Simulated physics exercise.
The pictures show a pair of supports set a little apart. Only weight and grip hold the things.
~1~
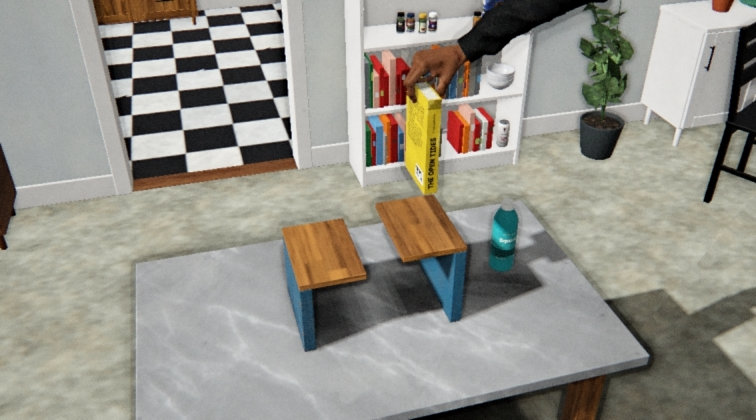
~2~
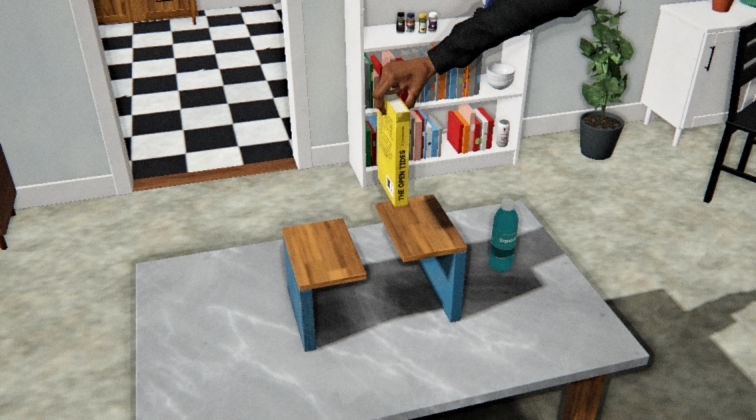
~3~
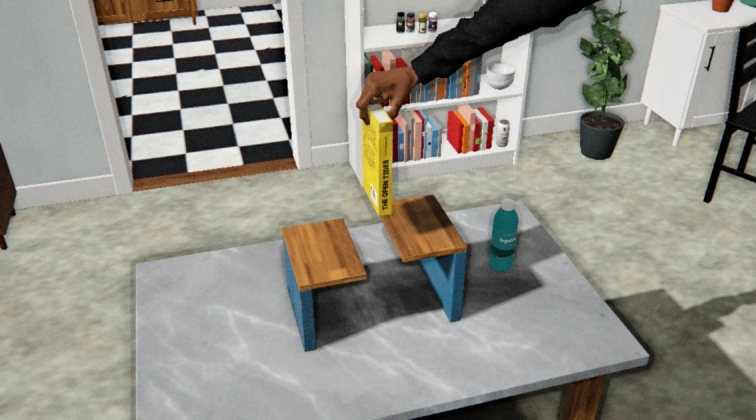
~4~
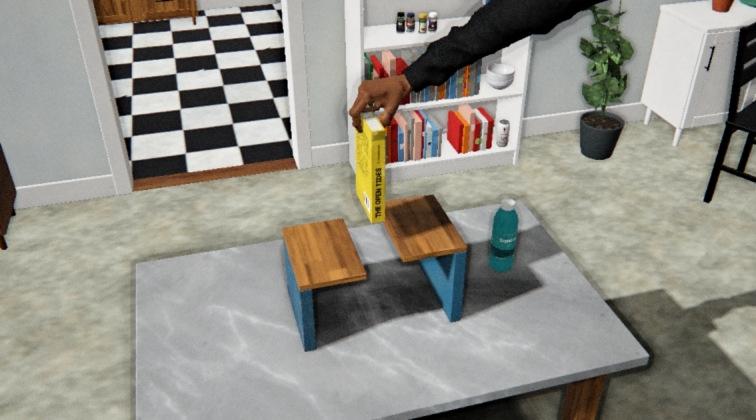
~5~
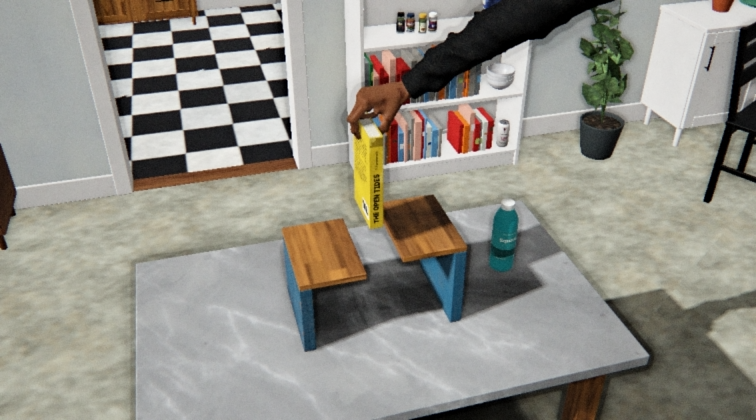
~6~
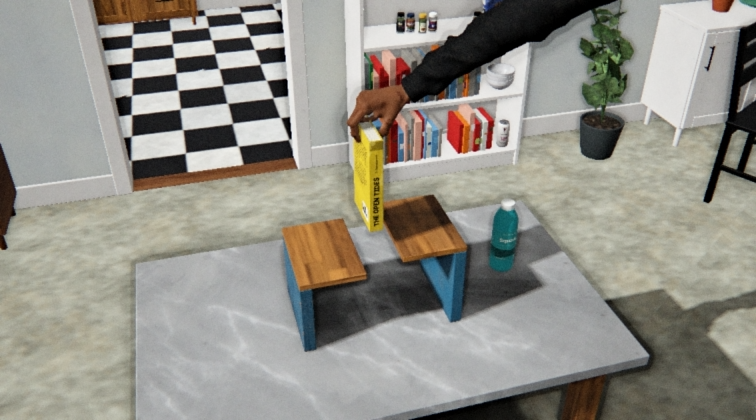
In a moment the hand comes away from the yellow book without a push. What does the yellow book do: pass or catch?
It goes down the gap.
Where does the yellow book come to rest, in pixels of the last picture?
Around (369, 271).
Then, 0.20 s after the last picture, yellow book slid a little near (368, 191).
Then, 0.30 s after the last picture, yellow book slid about its own width near (369, 242).
Then, 0.40 s after the last picture, yellow book slid well along near (369, 266).
At rest, moved from the start, yellow book; turquoise bottle in place. Seen from the same camera at the end, yellow book near (369, 271). The book reaches the table.
